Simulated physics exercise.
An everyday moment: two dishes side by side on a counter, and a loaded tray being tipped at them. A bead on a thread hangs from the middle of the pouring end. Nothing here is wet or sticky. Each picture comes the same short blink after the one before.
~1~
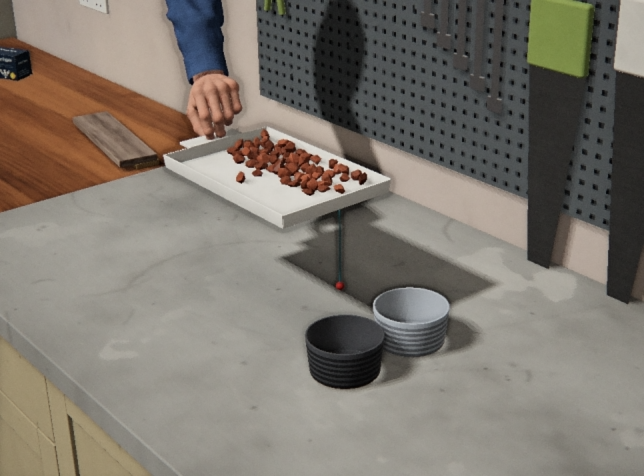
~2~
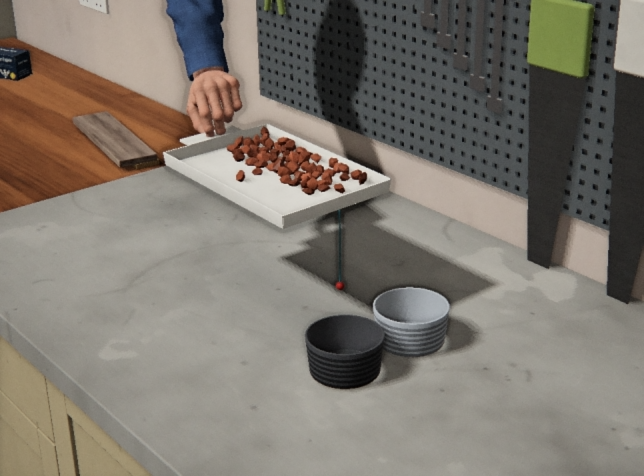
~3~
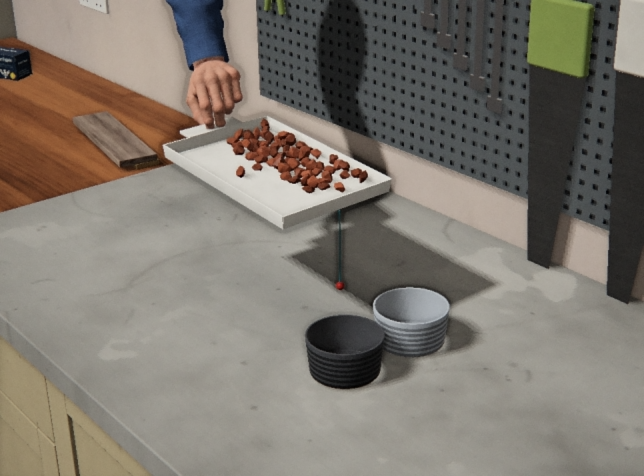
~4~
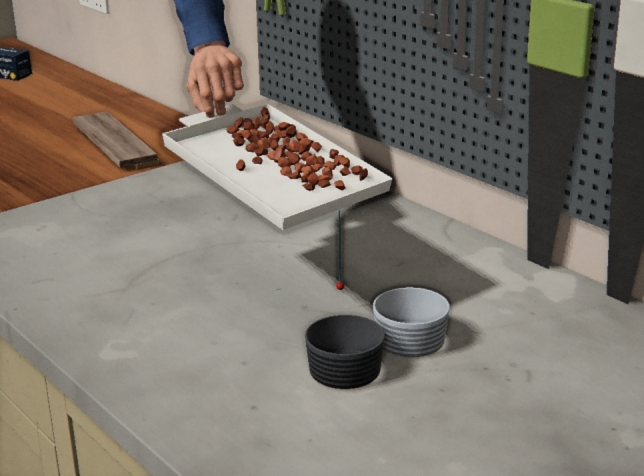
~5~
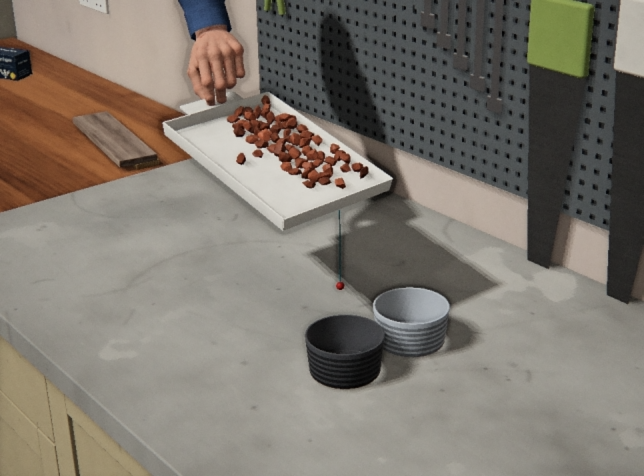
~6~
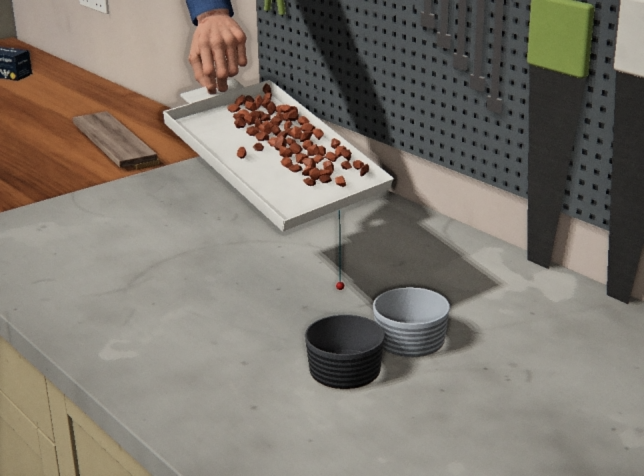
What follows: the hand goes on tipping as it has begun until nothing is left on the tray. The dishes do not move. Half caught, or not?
The two hold over half of the load.
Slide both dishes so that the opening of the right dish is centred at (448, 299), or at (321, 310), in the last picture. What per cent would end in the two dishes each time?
Near 30 % and 30 %.
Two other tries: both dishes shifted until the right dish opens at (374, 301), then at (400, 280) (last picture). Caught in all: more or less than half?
One: Above a half. Two: The smaller part.
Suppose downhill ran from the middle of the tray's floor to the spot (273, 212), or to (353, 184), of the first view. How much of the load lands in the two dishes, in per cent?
Roughly 10 per cent, and 0 per cent.
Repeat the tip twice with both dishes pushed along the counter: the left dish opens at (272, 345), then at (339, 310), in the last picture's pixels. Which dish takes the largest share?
The first try: The right dish. The second: The left-hand dish.
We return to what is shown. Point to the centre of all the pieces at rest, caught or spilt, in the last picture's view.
Around (359, 356).
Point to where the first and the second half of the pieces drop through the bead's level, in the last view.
The first part at (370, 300); the rest at (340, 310).
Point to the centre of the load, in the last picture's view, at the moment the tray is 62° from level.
Near (337, 187).
Just after the last frame, tray tipped steeply; almost all on the tray; about a tenth in the air.
A moment on, tray tipped past a quarter turn; roughly two thirds on the tray; about a tenth in the left dish; about a tenth in the right dish; about a tenth outside both; about a tenth in the air.
Further on, tray tipped past a quarter turn; roughly a third in the left dish; roughly a third in the right dish; roughly a third outside both.
When it is over, tray tipped past a quarter turn; roughly a third in the left dish; roughly a third in the right dish; roughly a third outside both.
